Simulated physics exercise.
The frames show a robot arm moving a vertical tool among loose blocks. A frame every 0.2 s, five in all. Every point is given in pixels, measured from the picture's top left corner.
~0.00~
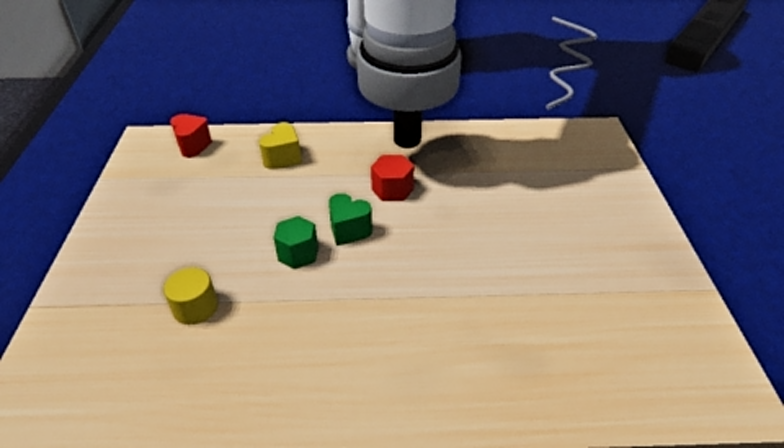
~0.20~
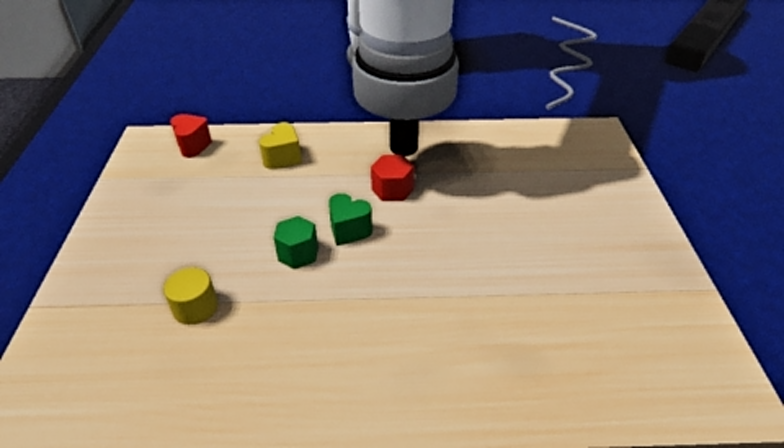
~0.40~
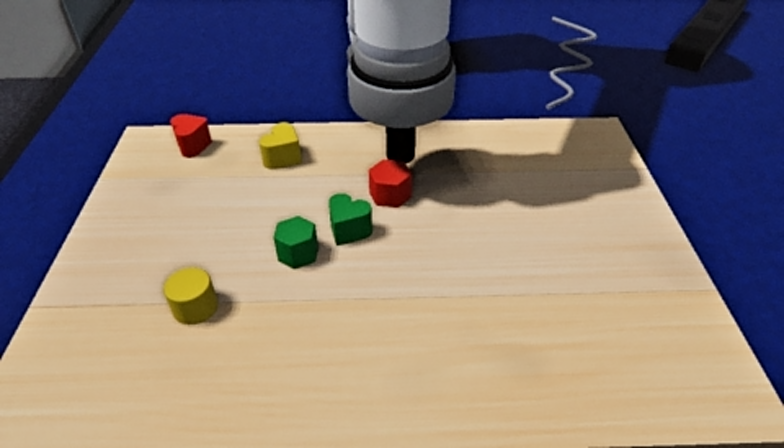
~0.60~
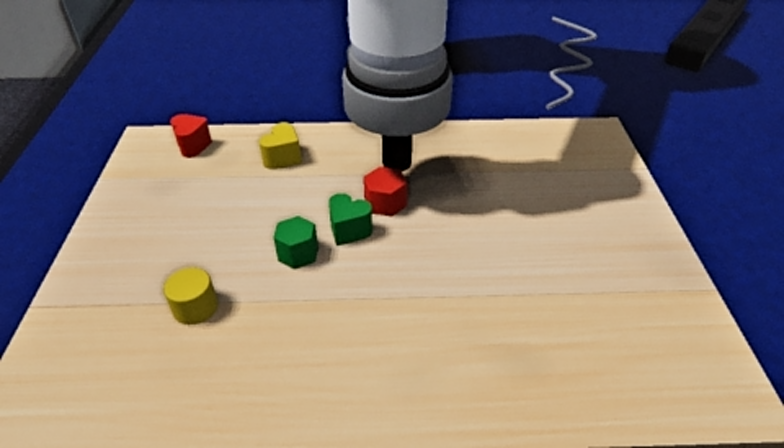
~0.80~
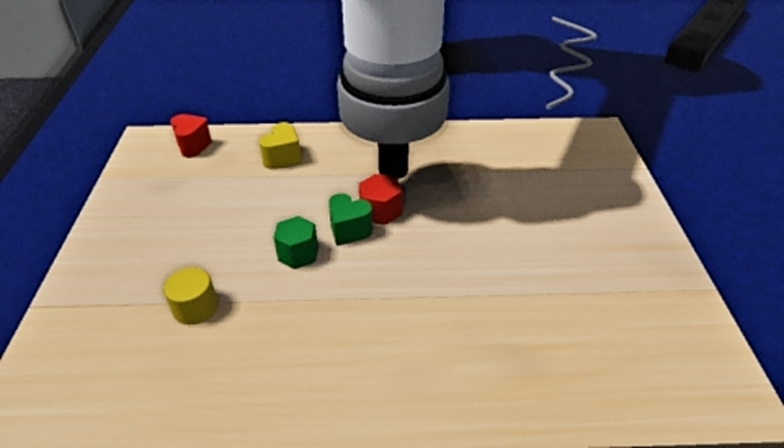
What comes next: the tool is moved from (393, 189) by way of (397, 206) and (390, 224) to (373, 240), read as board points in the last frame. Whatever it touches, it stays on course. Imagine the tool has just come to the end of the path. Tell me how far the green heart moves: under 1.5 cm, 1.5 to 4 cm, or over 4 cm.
Band: Over 4 cm.
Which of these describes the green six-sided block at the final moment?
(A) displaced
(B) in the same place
Answer: A.
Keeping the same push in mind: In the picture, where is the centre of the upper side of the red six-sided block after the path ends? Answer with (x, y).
I predict (357, 241).
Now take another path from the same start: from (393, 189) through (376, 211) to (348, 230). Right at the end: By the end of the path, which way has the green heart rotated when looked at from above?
Clockwise, from overhead.
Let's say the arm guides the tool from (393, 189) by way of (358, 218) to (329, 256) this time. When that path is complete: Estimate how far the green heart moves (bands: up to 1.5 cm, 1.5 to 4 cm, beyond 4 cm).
It travels more than 4 cm.
What follows on the original path. Halfway along, tool (395, 198); green heart (338, 219), turned 55° clockwise; red six-sided block (376, 213), turned 15° clockwise.
At the end, tool (373, 222); green six-sided block (275, 231); green heart (313, 233), turned 105° clockwise; red six-sided block (357, 241), turned 15° clockwise.
